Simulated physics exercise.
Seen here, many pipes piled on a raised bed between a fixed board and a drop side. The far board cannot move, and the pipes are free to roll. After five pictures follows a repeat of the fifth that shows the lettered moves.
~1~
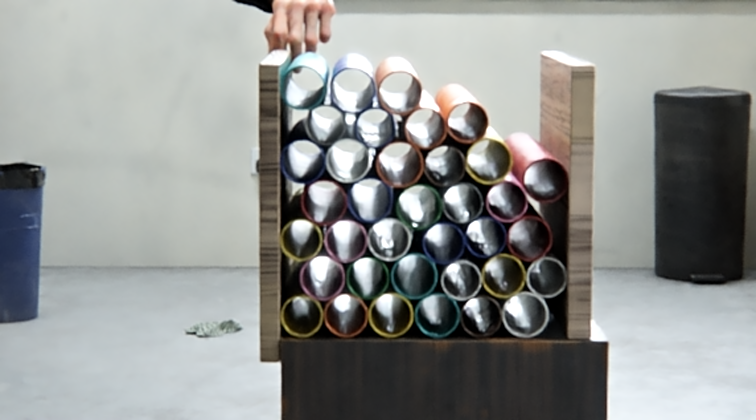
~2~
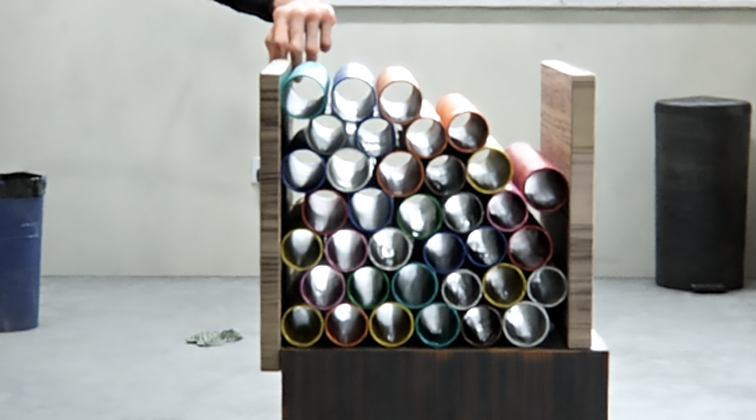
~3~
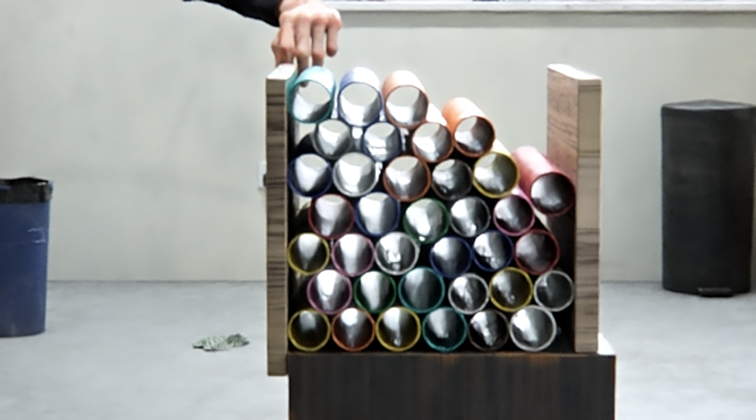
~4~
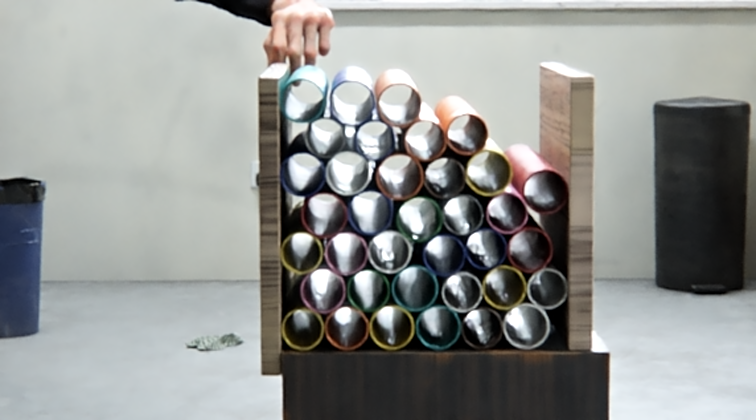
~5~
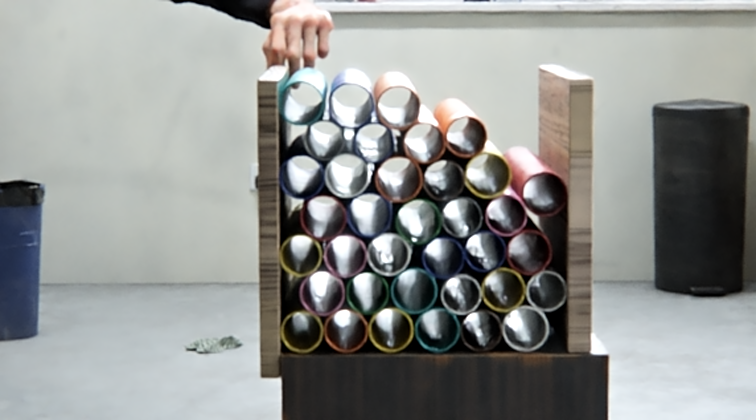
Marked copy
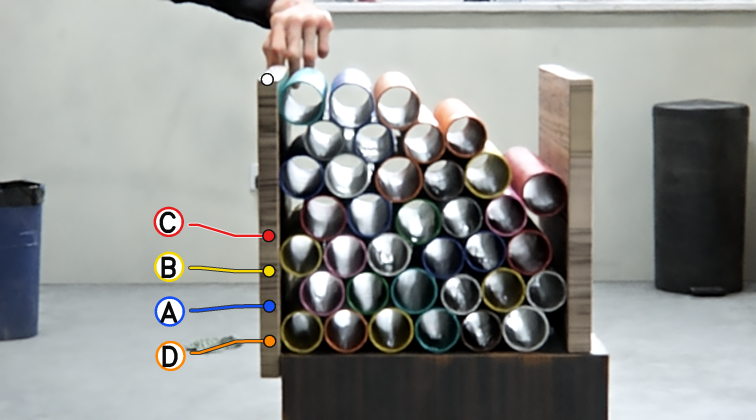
A hand at the end of a dark sleeve rests on the top left of a stack of open-ended pipes, seen end-on in a pale-walled room with a grey floor. The pipes, rimmed in teal, blue, orange, yellow, red and pink, sit between two wooden side boards on a dark base, with a blue bin left and a black bin right. The hand and pipes stay almost still while the view shifts slightly up and sideways.
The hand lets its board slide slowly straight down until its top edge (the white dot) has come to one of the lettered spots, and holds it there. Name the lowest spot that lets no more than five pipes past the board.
Slide it to B.
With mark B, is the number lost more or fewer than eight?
It loses fewer than eight.
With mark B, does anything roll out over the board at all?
Yes.
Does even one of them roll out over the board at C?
Yes.
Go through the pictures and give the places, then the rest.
The first picture shows an orange pipe (468, 122); side board (277, 192); a yellow pipe (302, 316).
The second picture shows a yellow pipe (302, 325); a white pipe (526, 324).
The third picture shows a white pipe (469, 294); a red pipe (331, 216).
The fourth picture shows a red pipe (530, 249); a pink pipe (507, 213).
The fifth picture shows a red pipe (545, 194); an orange pipe (467, 136); side board (277, 208).
On the marked copy, A at (269, 307); B at (269, 271); C at (269, 236); D at (270, 341); the white dot at (267, 79).
Following B. Soon after the start, top of the board (279, 164).
Later, top of the board (280, 259).
In the end, top of the board (280, 270), four out over the board.
As for the rest, A more than five out over the board; C four out over the board; D more than five out over the board.
